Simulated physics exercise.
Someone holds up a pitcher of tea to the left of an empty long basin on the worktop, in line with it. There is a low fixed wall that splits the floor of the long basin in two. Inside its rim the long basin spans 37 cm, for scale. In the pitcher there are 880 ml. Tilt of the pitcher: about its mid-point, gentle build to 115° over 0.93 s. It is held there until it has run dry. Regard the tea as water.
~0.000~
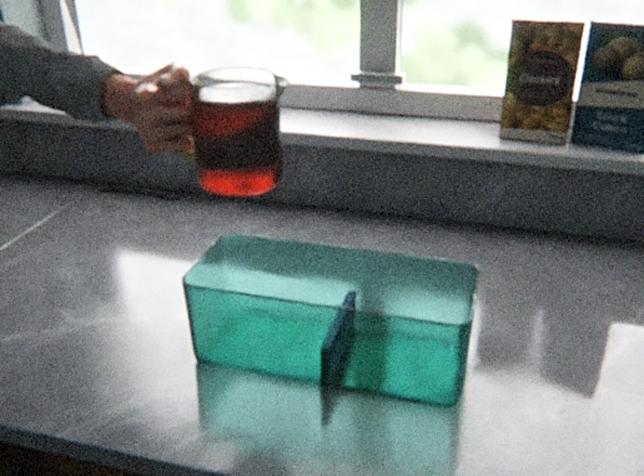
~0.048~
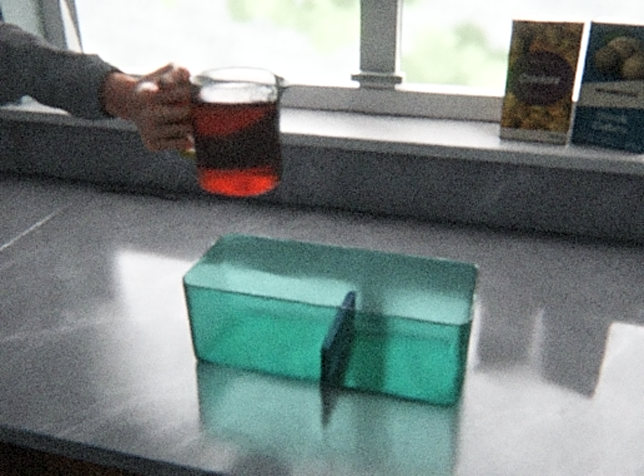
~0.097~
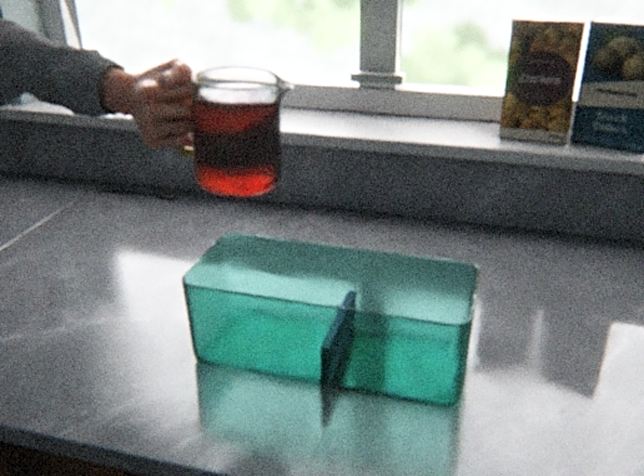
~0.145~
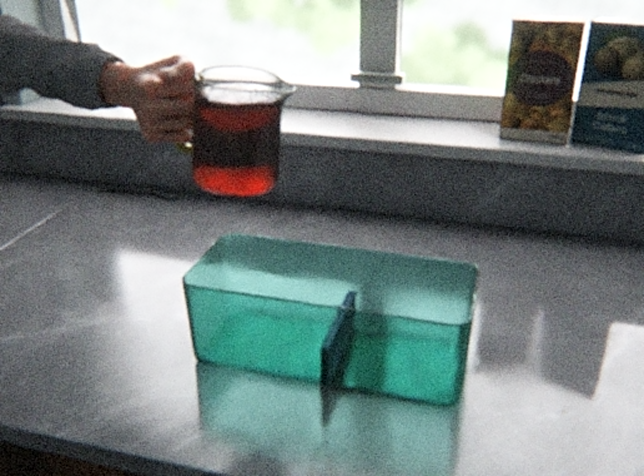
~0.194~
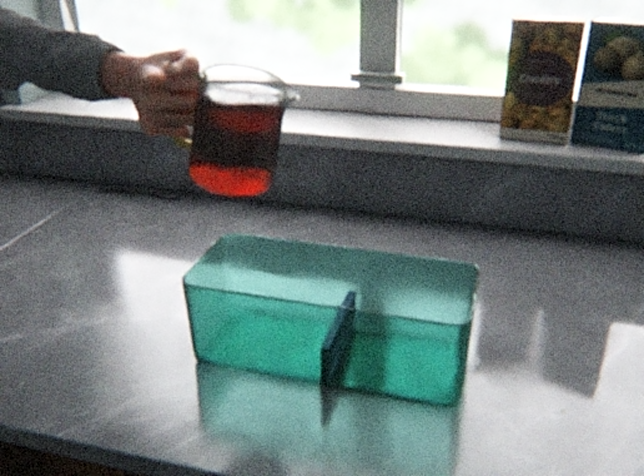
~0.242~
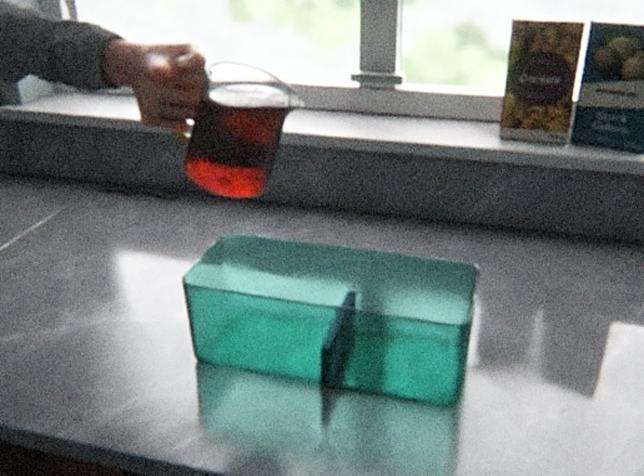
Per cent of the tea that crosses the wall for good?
74 per cent.
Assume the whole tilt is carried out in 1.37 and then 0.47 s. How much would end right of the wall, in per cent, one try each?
Result: 80 per cent, then 65 per cent.
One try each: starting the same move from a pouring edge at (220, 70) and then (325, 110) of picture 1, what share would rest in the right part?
Roughly 5 per cent the first time and 95 per cent the second.
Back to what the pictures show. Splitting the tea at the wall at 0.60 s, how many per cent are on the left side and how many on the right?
About 0 % left, 5 % right.
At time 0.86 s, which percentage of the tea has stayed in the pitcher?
Roughly 18 per cent.
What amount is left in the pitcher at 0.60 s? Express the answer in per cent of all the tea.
Some 74 % of it is still there.
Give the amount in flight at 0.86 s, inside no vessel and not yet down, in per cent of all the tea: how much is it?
Roughly 24 %.
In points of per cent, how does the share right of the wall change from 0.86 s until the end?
The amount climbs by around 20.
Then, 0.60 s in, the tilt is 82° and 74 per cent is still to pour, 0 is left of the wall and 5 right of it.
Then, 0.86 s in, the tilt is 113° and 18 per cent is still to pour, 4 is left of the wall and 53 right of it.
Then, 1.13 s in, the tilt is 115° and 1 per cent is still to pour, 21 is left of the wall and 74 right of it.
Then, 1.43 s in, the tilt is 115° and 0 per cent is still to pour, 24 is left of the wall and 74 right of it.
Finally, 24 per cent lies left of the wall, 74 right of it and 2 outside.
